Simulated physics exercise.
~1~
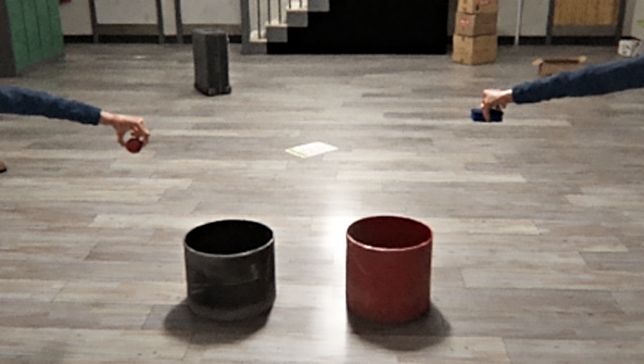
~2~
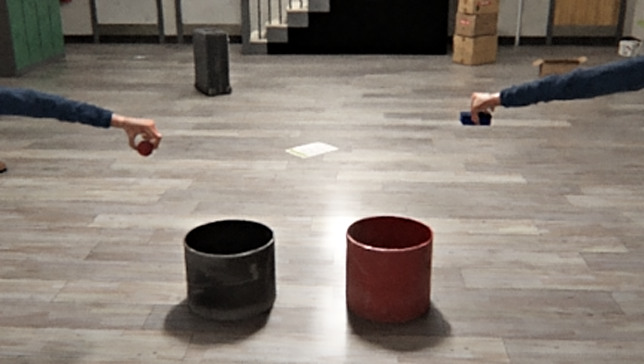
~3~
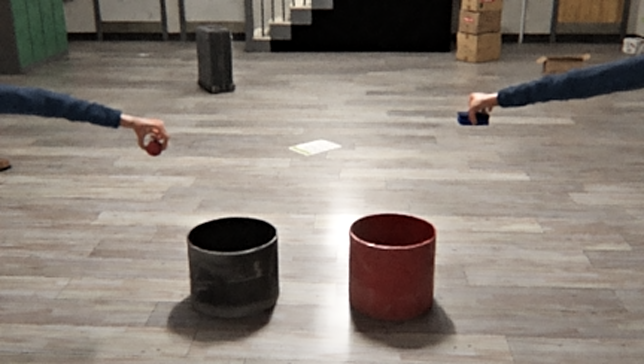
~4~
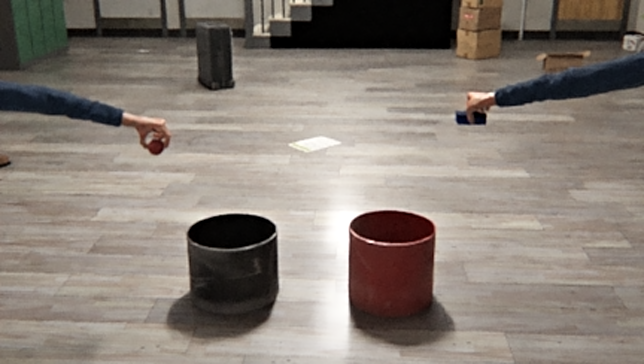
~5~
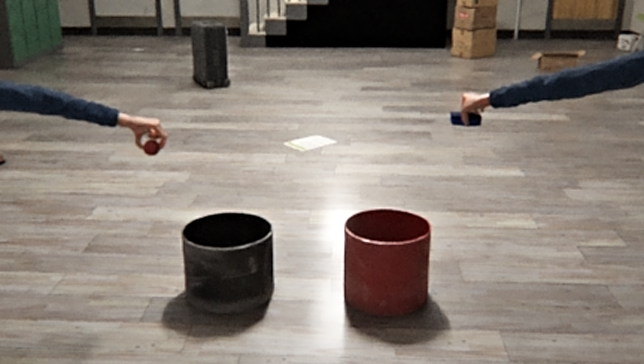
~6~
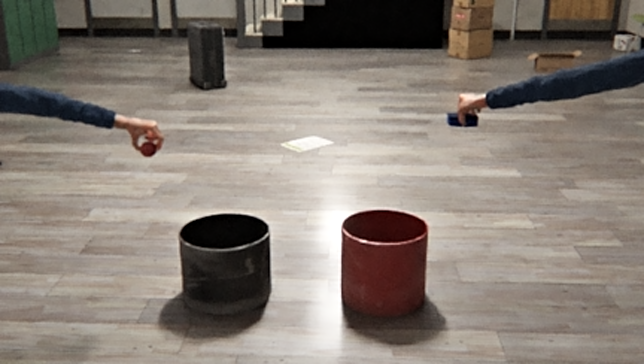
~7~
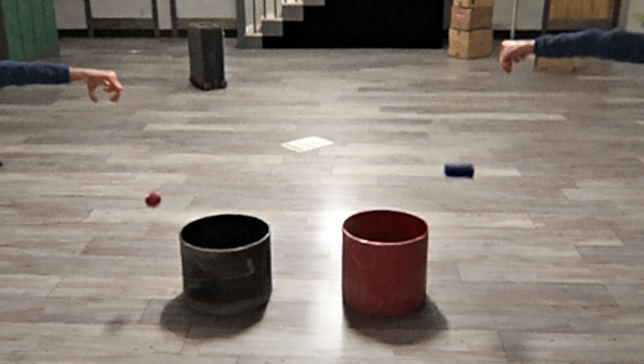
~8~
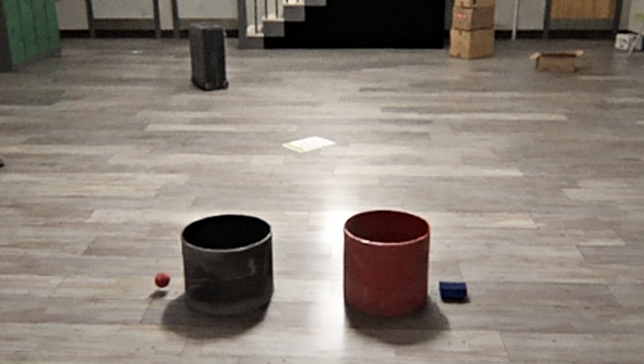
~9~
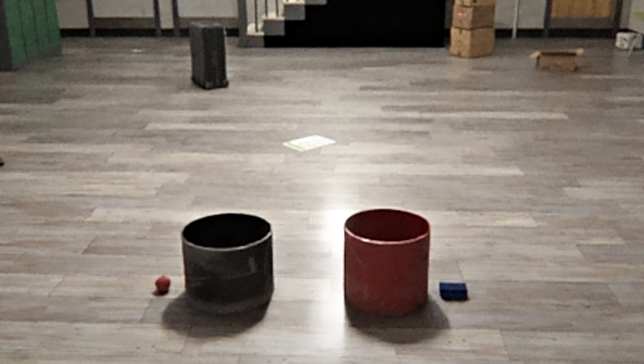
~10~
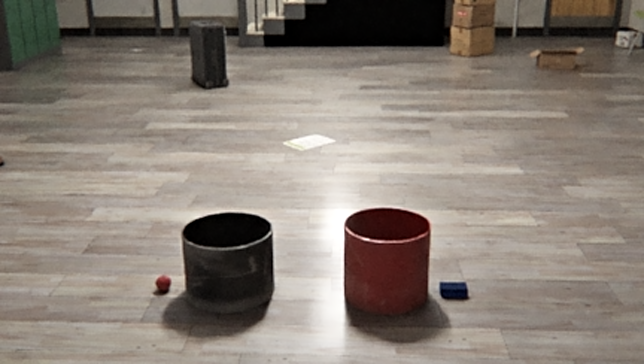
The video shows two hands holding a small red tomato and a blue sponge above a wooden floor with a black bucket and a red bucket. Both hands let go, and the tomato lands left of the black bucket while the sponge lands right of the red one.
